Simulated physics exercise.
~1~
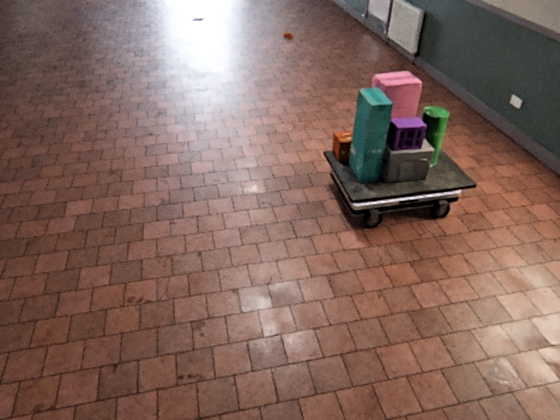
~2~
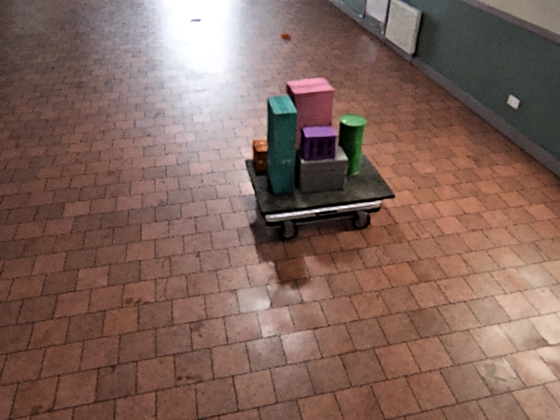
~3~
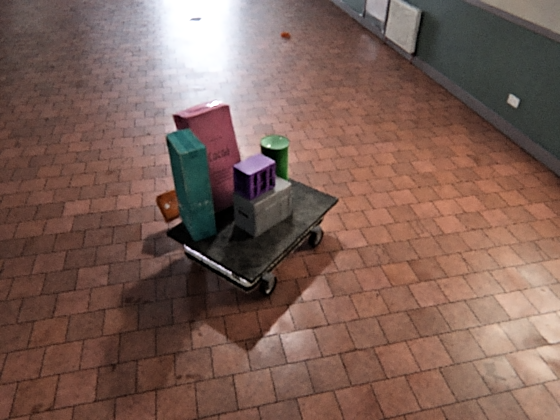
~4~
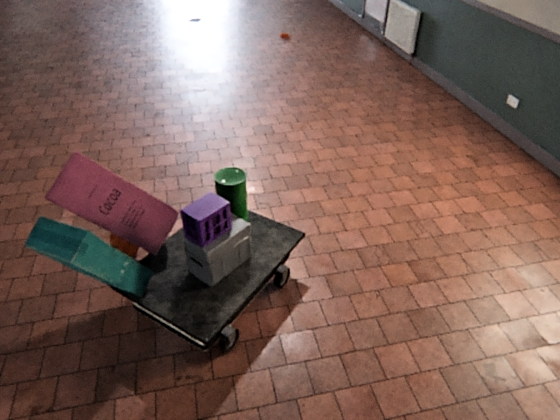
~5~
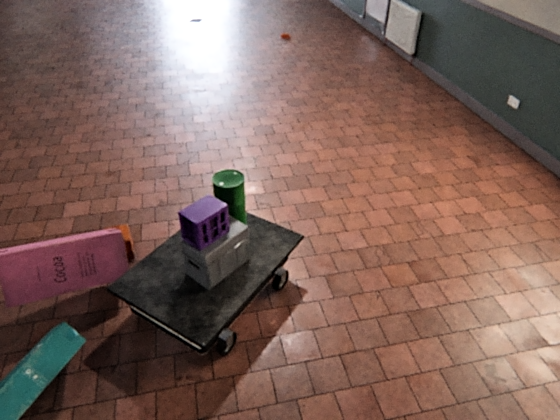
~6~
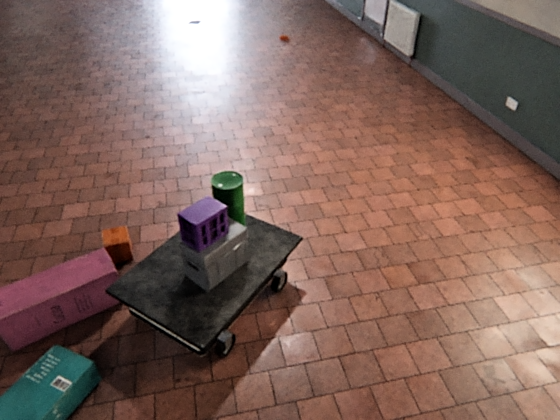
Pink and turquoise boxes toppling off a turning cart with an orange parcel, while purple crate, grey toolbox and green canister stay aboard.
